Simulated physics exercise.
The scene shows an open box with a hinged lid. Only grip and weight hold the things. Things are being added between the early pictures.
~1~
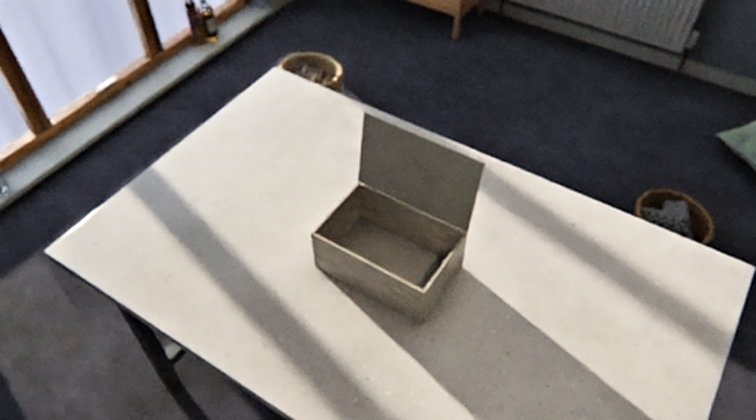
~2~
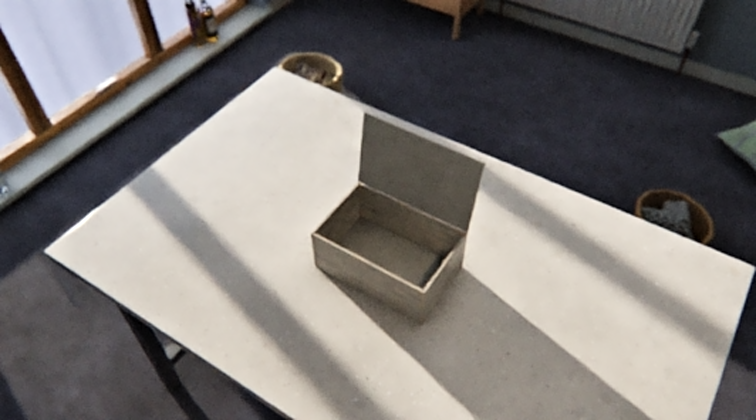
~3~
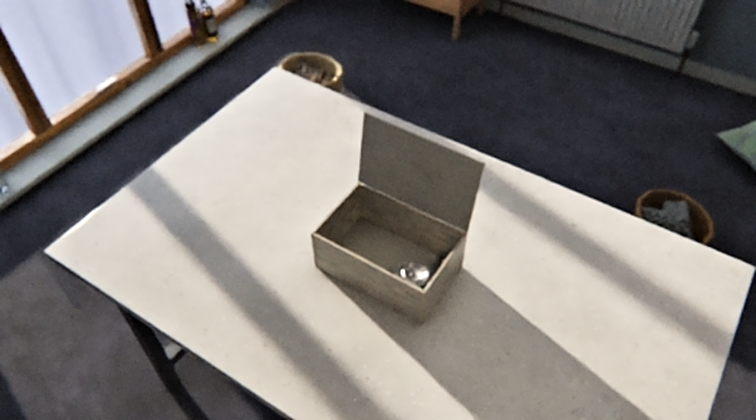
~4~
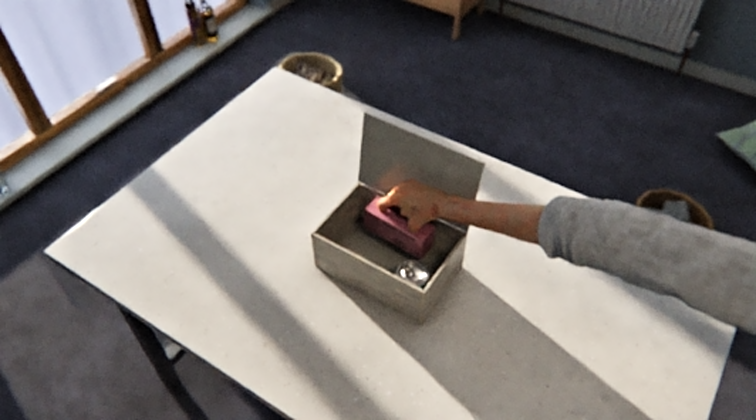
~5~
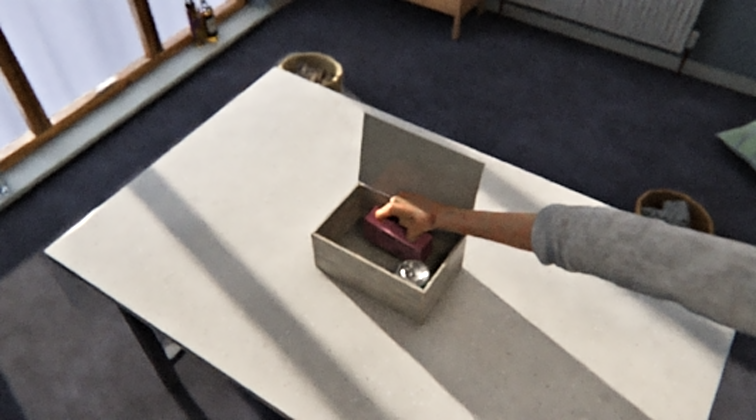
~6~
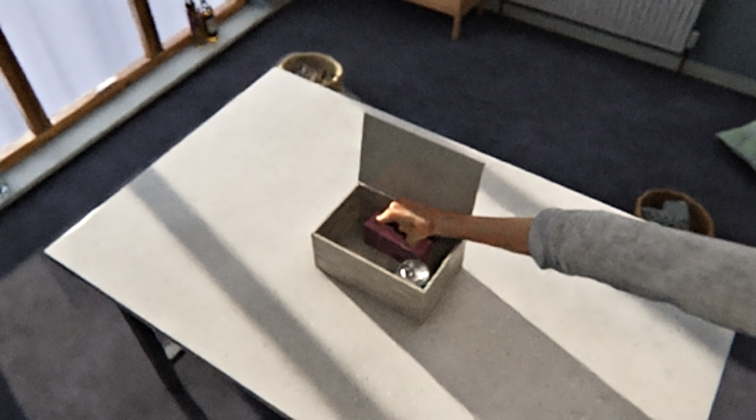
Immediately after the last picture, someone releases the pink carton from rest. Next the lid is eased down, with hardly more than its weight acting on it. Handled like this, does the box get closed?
It does.
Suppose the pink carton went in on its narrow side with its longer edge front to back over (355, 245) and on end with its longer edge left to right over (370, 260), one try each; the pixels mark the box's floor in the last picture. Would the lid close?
With the first packing the lid lowers fully; with the second it is left gaping.
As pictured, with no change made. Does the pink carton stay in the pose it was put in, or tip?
After all that, it keeps its set angle.
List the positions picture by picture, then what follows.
The last thing is not in view yet, in the first frame.
The last thing is not in view yet, in the second frame.
The last thing is not in view yet, in the third frame.
Coming down; pink carton (399, 227), in the fourth frame.
Coming down; pink carton (398, 237), in the fifth frame.
In place under the hand; pink carton (397, 242), in the sixth frame.
Then, 1.20 s later than the last frame, lid starting down.
Then, 1.80 s later than the last frame, lid 45° above the rim.
Then, 2.20 s later than the last frame, lid 11° above the rim.
When it is over, lid shut; both as before. End places, in pixels of the last picture, pink carton near (397, 242).
